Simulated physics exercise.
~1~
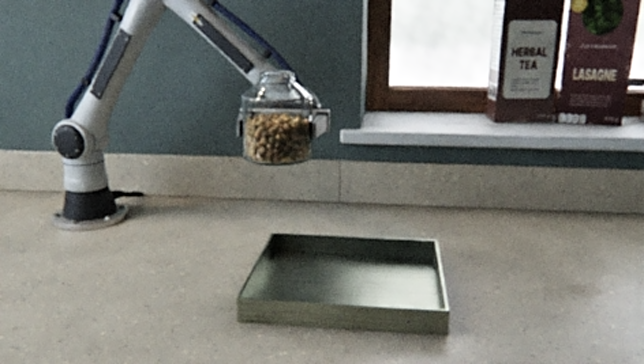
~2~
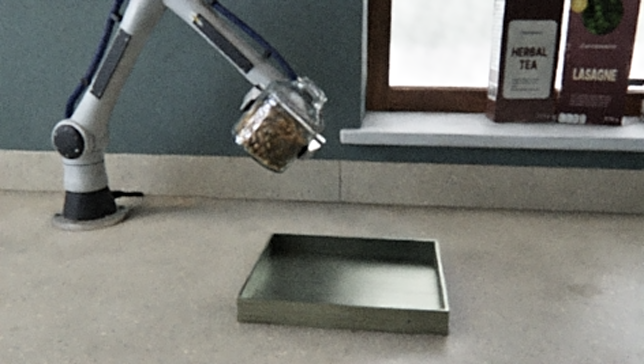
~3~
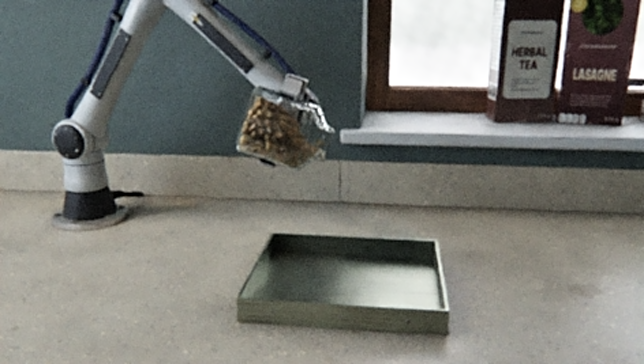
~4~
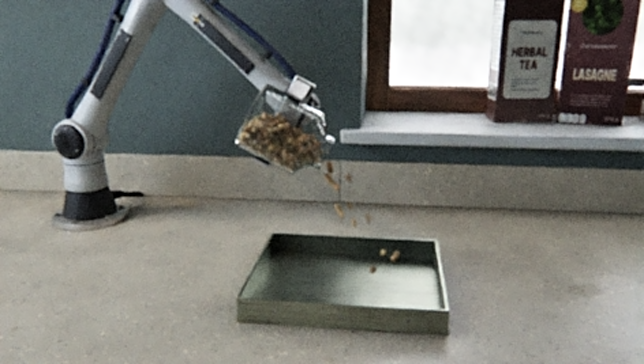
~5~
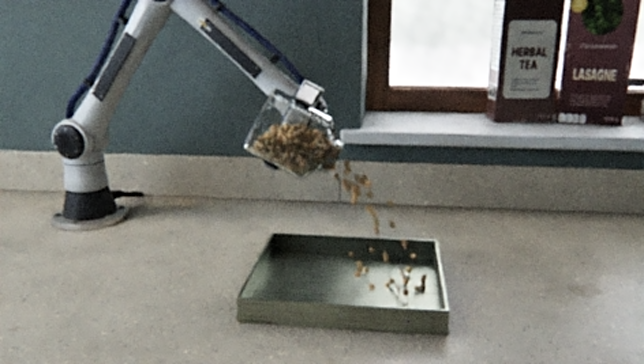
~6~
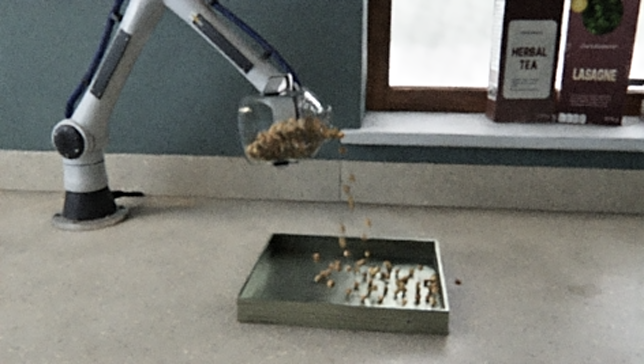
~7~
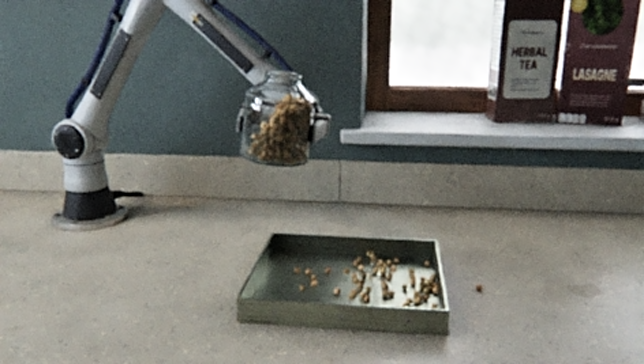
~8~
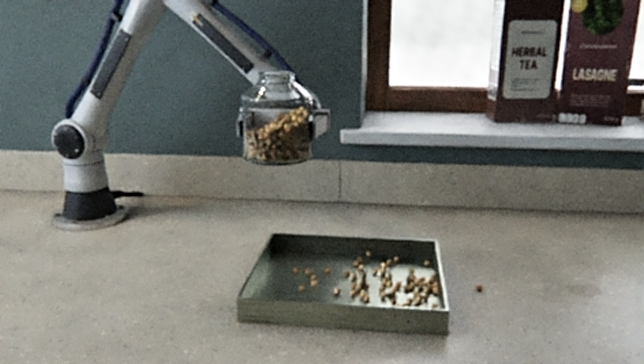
To begin with, a robot arm holds a clear jar of dried chickpeas upright above an empty, shallow metal tray on a pale countertop, with boxes of herbal tea and lasagne on the windowsill behind. The arm tips the jar over to the right until its mouth points downward. A few chickpeas tumble out, then a thin stream follows, scattering across the right side of the tray. The arm then swings the jar back upright, stopping the flow. At the end, most of the chickpeas remain in the jar, some lie spread in the tray, and a single one rests on the counter to its right.
